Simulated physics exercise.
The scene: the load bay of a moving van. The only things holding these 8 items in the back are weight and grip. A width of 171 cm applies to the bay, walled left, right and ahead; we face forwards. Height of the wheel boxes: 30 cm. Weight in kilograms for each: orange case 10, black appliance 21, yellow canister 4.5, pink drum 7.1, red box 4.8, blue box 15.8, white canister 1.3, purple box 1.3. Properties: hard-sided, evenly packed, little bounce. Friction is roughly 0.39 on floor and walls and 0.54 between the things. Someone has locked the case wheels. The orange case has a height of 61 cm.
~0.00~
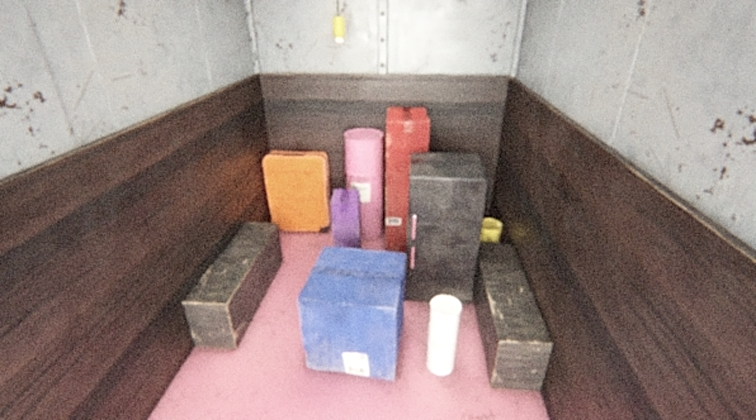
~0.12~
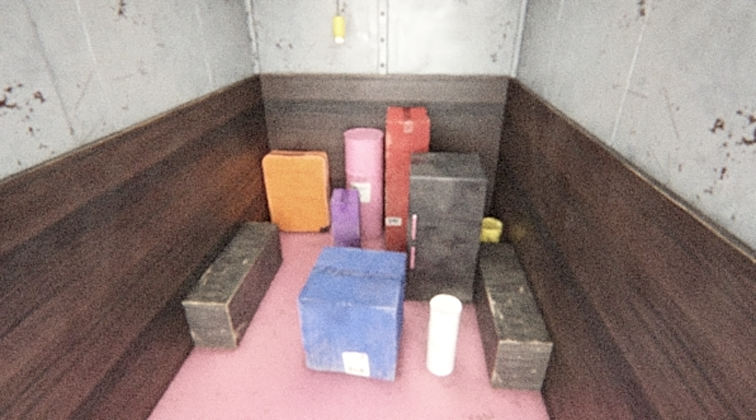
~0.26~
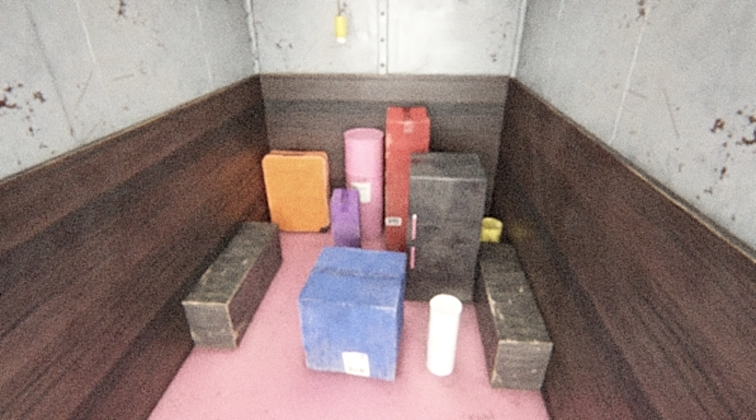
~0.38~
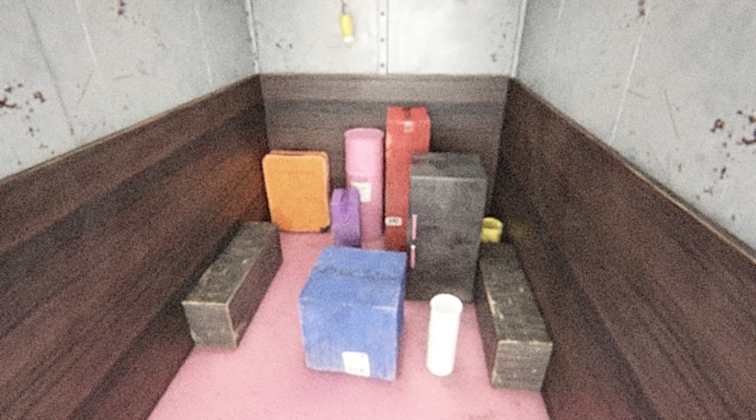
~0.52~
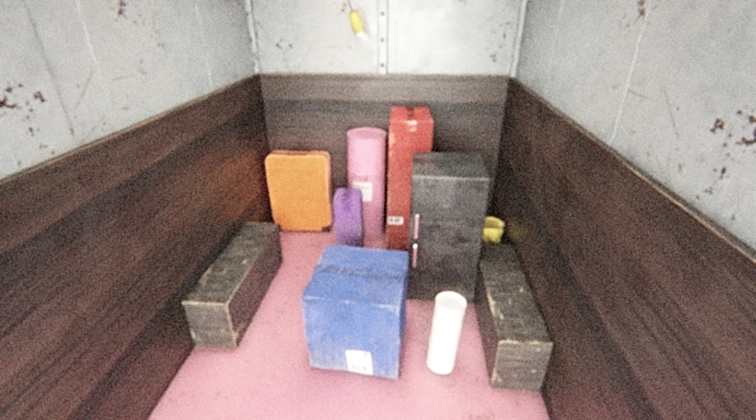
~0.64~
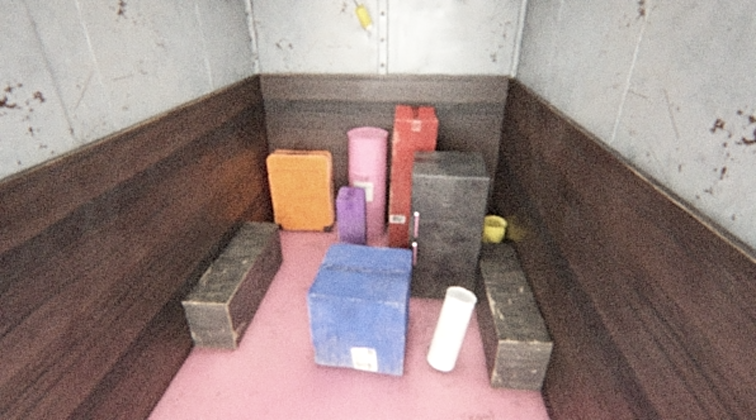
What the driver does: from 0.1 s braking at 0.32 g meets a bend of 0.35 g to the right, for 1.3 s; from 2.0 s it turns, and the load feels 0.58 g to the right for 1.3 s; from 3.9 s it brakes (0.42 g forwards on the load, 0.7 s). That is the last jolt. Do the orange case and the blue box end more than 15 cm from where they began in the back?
Check: Orange case off its start, blue box off its start.
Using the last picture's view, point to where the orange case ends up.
Around (343, 193).
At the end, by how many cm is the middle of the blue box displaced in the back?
I'd say about 36 cm between start and finish.
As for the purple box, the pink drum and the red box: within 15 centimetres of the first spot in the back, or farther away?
Note: Purple box departs its position. Pink drum departs its position. Red box departs its position.
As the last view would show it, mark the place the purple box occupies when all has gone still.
Close to pixel (378, 217) in the final view.
After 1.04 s, load feels 0.32 g forwards, 0.35 g right; blue box moved 23 cm near (393, 292); orange case moved 3 cm near (303, 191); white canister on its side.
After 2.34 s, load feels 0.58 g right; blue box moved 34 cm near (411, 285); orange case moved 5 cm near (305, 191); white canister on its side.
After 2.94 s, load feels 0.58 g right; blue box moved 35 cm near (416, 288); orange case moved 33 cm near (341, 193); white canister on its side.
In the end (7.6 s), toppled in the back, white canister; not toppled but over 15 cm from the start, orange case, pink drum, red box, blue box and purple box; the other 2 under 15 cm from the start. In the last view, orange case near (343, 193), blue box near (416, 285).
